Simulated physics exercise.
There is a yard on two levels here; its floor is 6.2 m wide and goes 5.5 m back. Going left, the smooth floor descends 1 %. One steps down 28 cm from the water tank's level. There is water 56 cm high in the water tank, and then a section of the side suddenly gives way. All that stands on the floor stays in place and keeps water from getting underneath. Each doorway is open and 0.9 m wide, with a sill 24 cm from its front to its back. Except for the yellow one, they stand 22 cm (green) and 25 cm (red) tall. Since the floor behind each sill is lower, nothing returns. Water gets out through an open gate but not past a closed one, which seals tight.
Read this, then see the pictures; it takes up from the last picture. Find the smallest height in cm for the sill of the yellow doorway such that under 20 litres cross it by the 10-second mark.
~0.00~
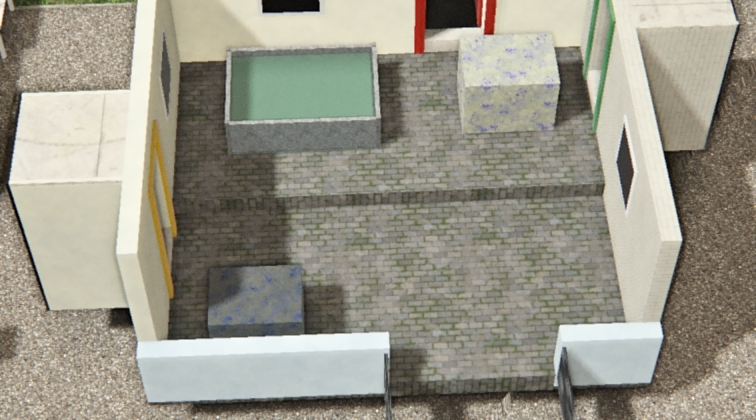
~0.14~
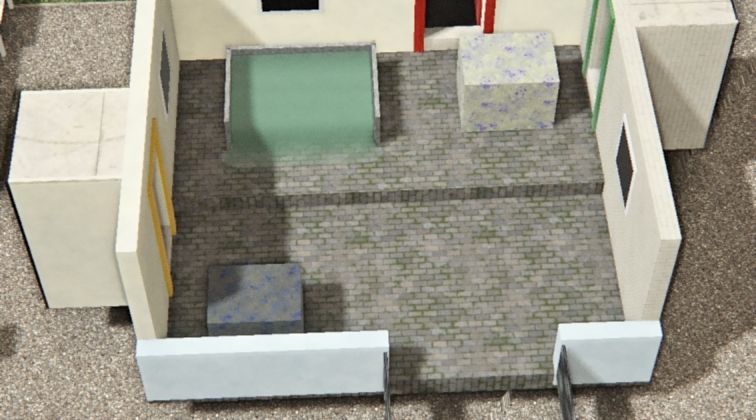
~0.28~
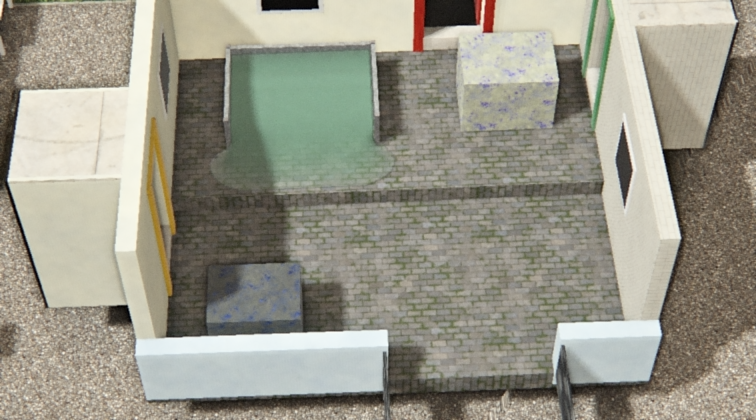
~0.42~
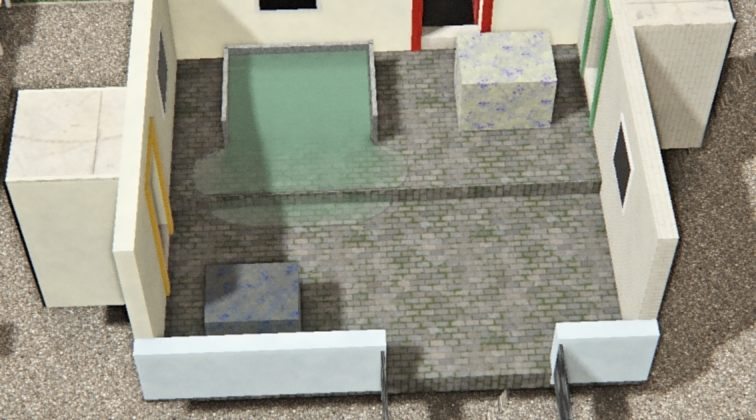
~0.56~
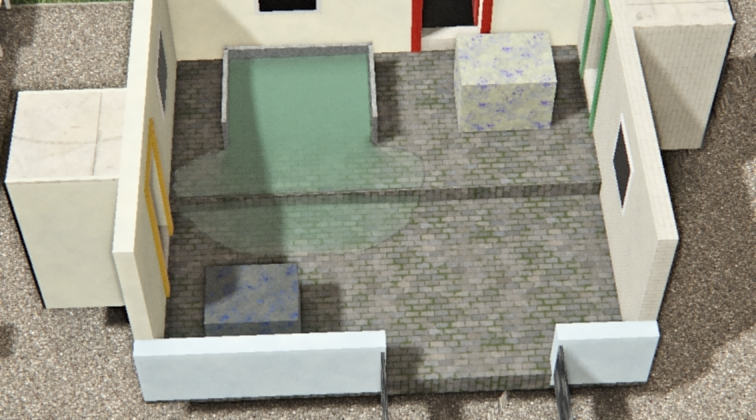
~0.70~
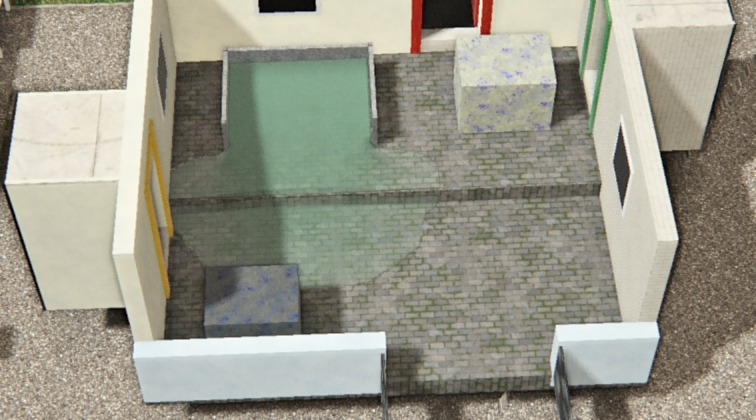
Around 16 cm is just enough.
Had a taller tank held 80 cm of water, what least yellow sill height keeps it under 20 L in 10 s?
A step of about 23 cm does it.
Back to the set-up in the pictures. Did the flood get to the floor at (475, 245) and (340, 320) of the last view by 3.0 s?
First spot swamped, second swamped.
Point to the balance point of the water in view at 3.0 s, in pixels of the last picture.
The water is centred around (290, 262) in the last picture's pixels.
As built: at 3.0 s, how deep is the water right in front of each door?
Yellow door 17 cm, green door 0 cm, red door 0 cm.
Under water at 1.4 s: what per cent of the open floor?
About 40 per cent.
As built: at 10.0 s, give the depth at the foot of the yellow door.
8.0 cm.
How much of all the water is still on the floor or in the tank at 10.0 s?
Roughly 70 per cent of the water.
After 1.4 s water covers 40 % of the floor, deepest (33 cm) near (272, 304); 11 cm at the yellow door, 0 litres in over its 25 cm sill.
After 3.0 s water covers 50 % of the floor, deepest (34 cm) near (258, 372); 17 cm at the yellow door, 1 litre in over its 25 cm sill.
After 10.0 s water covers 60 % of the floor, deepest (10 cm) near (548, 303); 8 cm at the yellow door, 1 litre in over its 25 cm sill.
At the yellow door as built, the water arrived by 1.0 s and peaked near 21 cm at 2.6 s.
Run again over the same 10 s with other heights there, 47 litres in over 12.5 cm, 4 litres over 20 cm. The limit of 20 litres is kept from about 16 cm up.
